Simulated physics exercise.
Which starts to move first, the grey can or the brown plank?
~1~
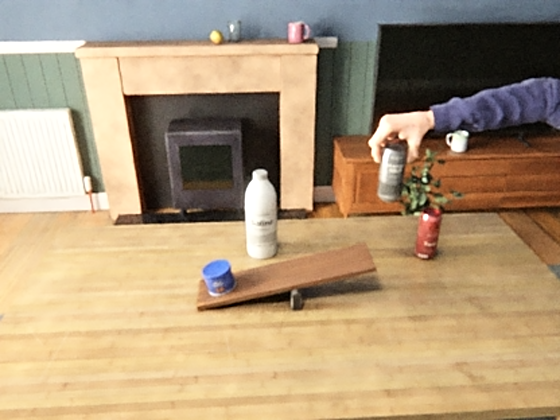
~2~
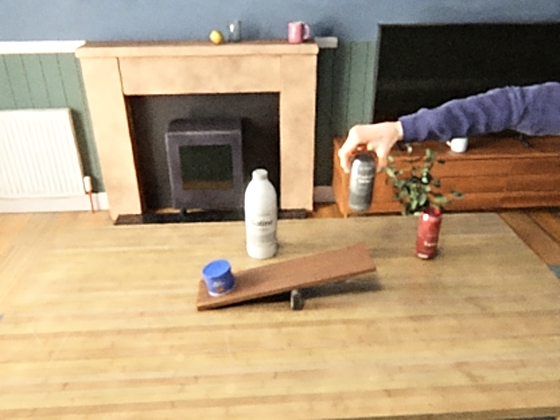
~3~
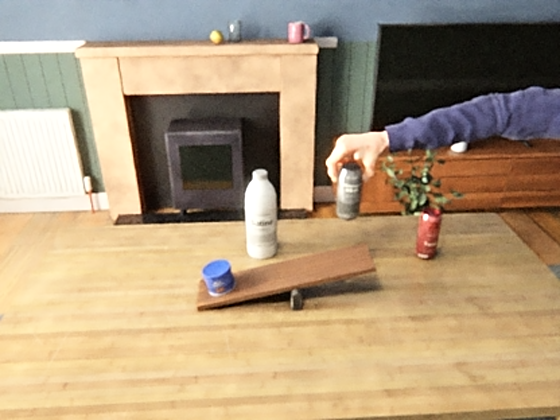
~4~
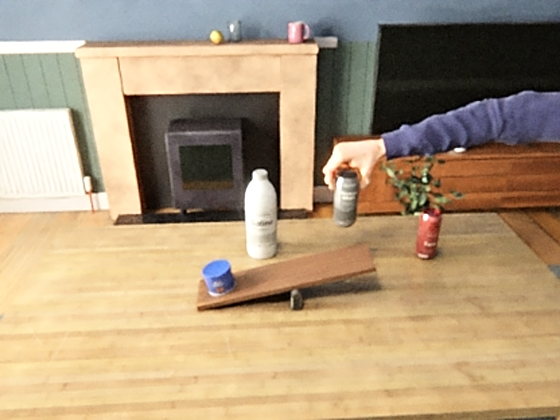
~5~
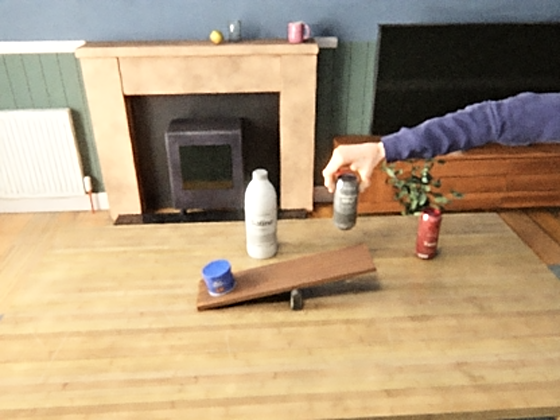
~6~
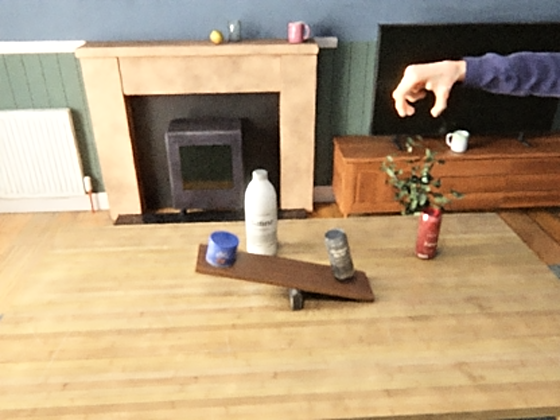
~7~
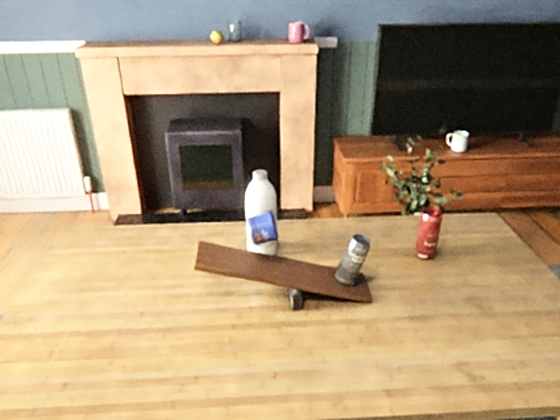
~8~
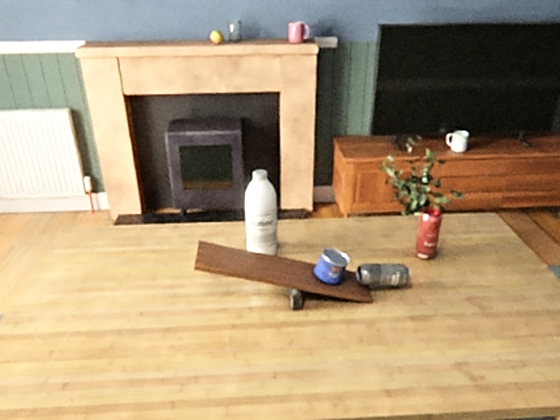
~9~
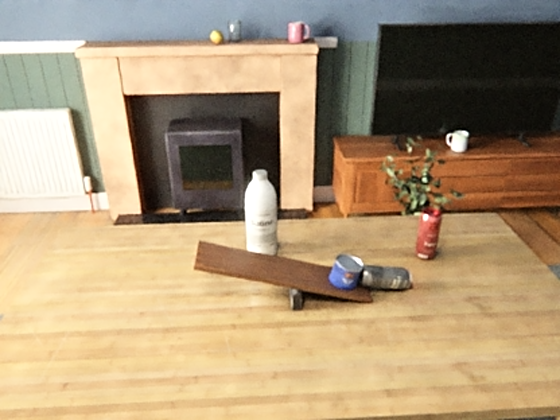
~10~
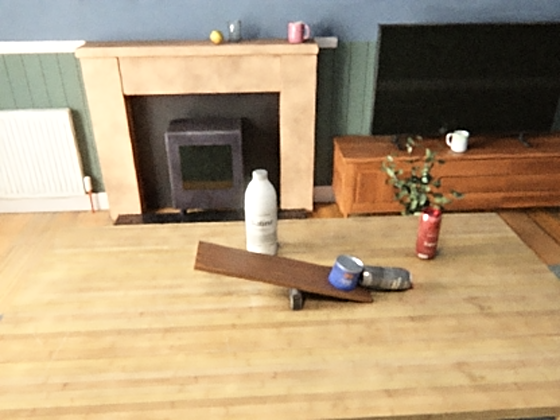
The grey can moves first, carried left by the hand. The brown plank stays still until the can is let go and lands on its raised end.
